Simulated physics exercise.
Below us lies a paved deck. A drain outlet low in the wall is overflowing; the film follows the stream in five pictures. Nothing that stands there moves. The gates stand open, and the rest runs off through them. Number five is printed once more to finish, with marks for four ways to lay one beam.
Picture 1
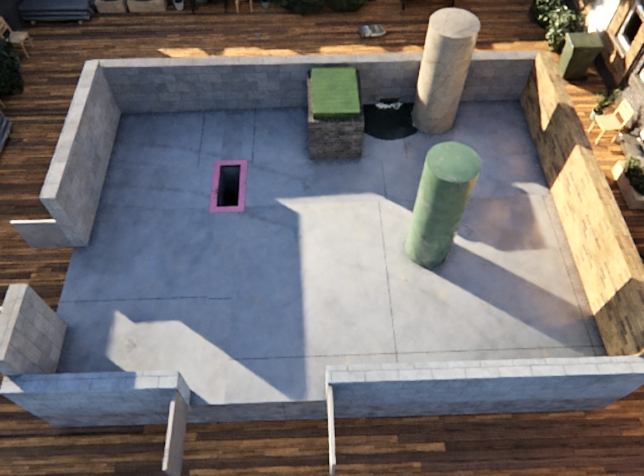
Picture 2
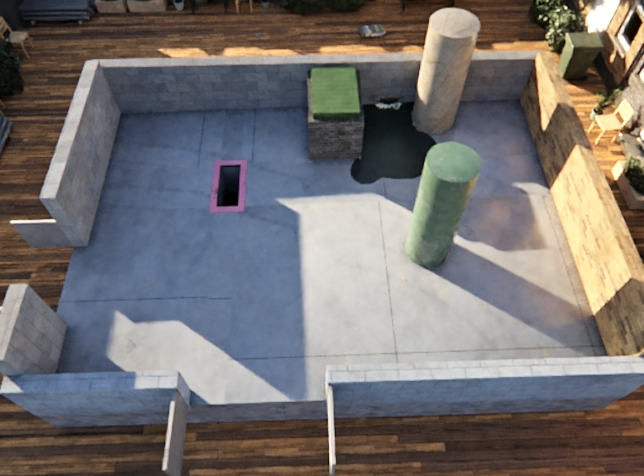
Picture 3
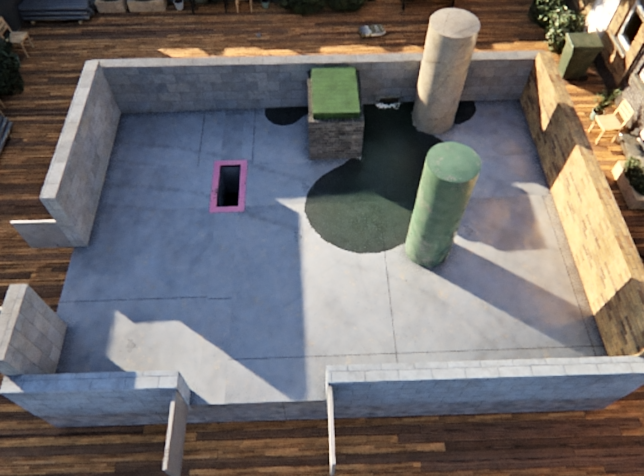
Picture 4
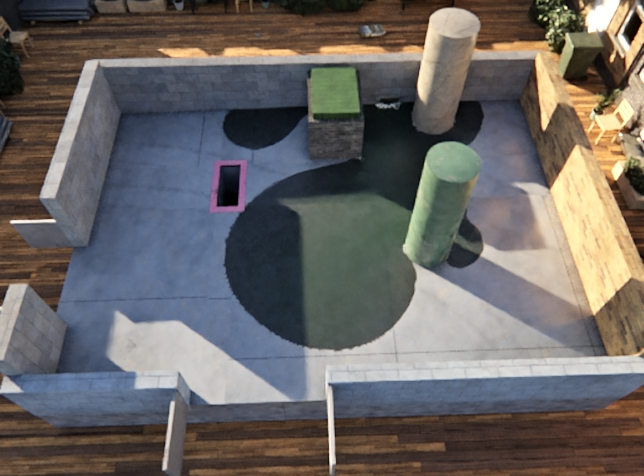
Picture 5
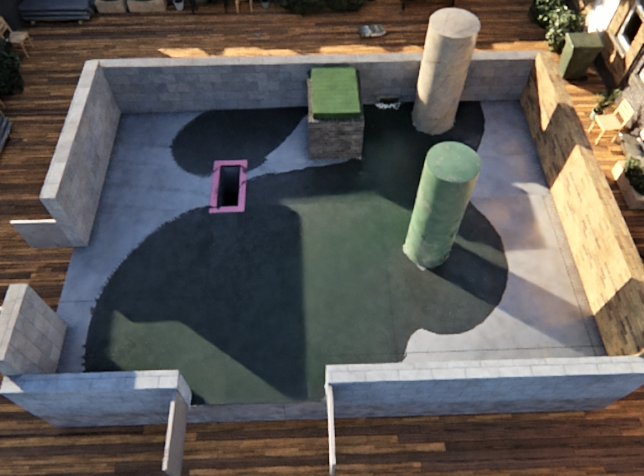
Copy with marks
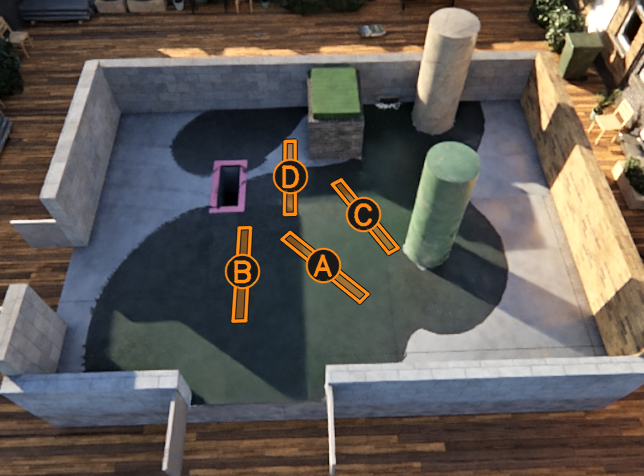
At first a small dark patch of water lies by the back wall of a paved deck, between a green-topped block and a tan column. It spreads forward past the green column, widens into a broad pool, then covers about half the floor, reaching the front wall and the pink-rimmed drain.
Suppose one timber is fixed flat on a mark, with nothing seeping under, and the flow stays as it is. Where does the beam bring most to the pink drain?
A works best here.
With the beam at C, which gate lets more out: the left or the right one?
More leaves on the left.
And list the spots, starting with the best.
A, C, B, D.
On the marked copy, A from (286, 235) to (363, 298); B from (239, 320) to (244, 227); C from (336, 182) to (393, 250); D from (289, 214) to (290, 141).
If A is chosen, about 31 % of the stream runs into the pink drain, about 68 % out by the gates.
If B is chosen, about 10 % of the stream runs into the pink drain, about 90 % out by the gates.
If C is chosen, about 21 % of the stream runs into the pink drain, about 78 % out by the gates.
If D is chosen, next to none of the stream runs into the pink drain, about 98 % out by the gates.
